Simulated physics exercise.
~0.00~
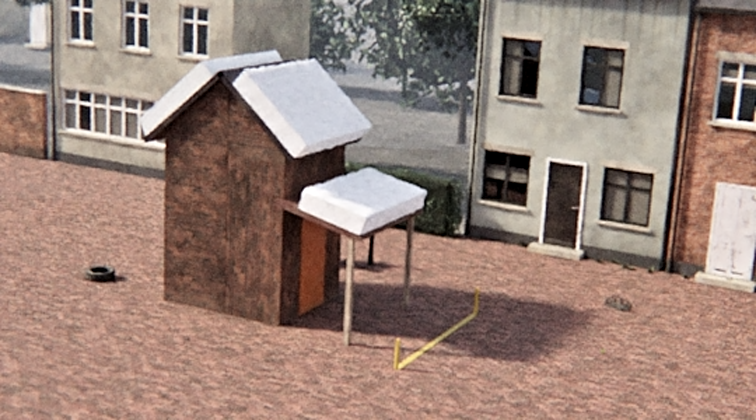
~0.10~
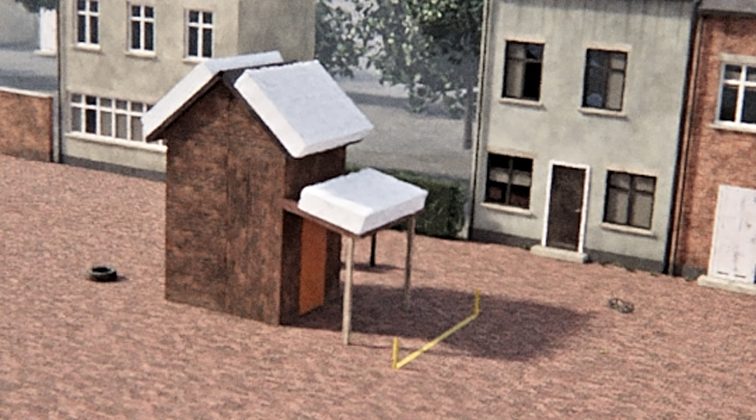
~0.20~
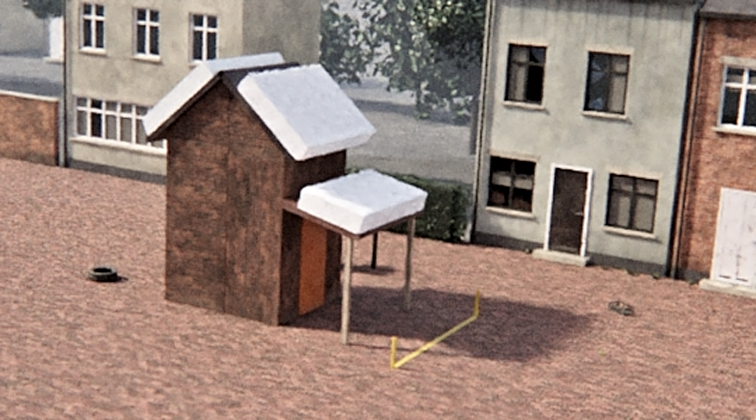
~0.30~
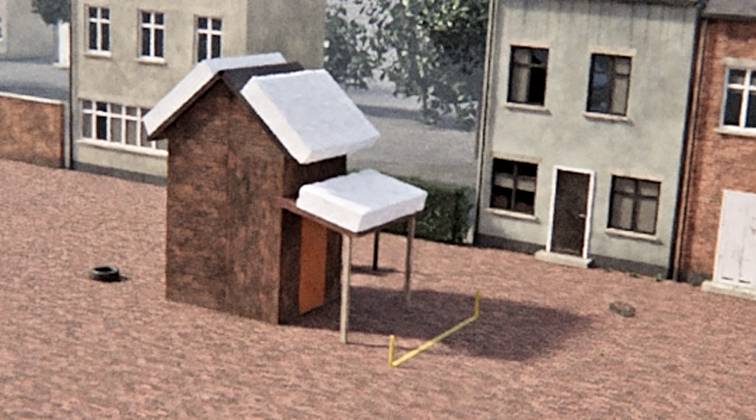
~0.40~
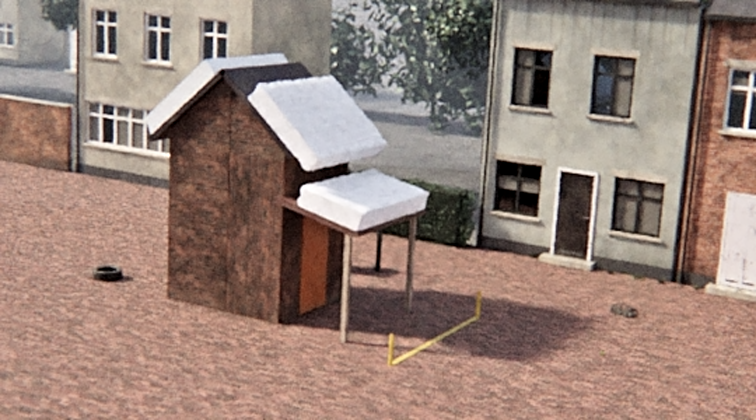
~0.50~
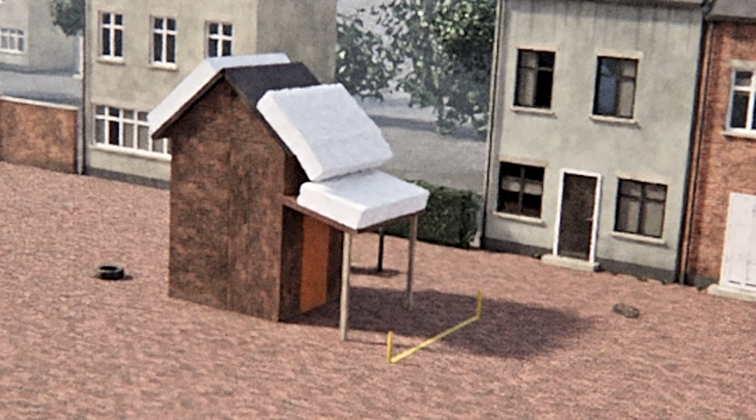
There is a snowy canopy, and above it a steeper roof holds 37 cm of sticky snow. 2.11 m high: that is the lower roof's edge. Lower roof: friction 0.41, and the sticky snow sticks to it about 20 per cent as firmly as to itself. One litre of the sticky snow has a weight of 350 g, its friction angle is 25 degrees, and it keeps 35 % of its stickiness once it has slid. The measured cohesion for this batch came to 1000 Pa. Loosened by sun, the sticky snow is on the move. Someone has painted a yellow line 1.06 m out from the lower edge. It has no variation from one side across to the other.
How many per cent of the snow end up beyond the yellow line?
About 32 %.
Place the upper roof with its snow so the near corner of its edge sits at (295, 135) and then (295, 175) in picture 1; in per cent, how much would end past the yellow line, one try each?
Around 50 percent, then around 12 percent.
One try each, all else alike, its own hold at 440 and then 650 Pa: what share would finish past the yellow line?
Result: 45 % for the first case, 40 % for the second.
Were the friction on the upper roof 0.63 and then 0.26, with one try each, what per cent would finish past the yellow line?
Try 1: 0 %; try 2: 25 %.
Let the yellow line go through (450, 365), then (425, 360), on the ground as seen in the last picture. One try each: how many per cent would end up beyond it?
Roughly 10 per cent and roughly 20 per cent.
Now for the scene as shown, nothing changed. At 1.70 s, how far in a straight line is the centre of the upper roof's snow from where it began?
I'd put it near 3.6 m.
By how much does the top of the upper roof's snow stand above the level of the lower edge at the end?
The snow's top stands about 0.7 m above the lower edge.
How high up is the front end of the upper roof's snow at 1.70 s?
Height: Approx. 0.0 m.
By 1.05 s, none is below the lower edge and 0 % is past the line.
By 1.70 s, 47 % is below the lower edge and 24 % is past the line.
By 2.35 s, 57 % is below the lower edge and 32 % is past the line.
By 3.00 s, 58 % is below the lower edge and 32 % is past the line.
By 3.20 s, at the end, 58 % is below the lower edge and 32 % is past the line.
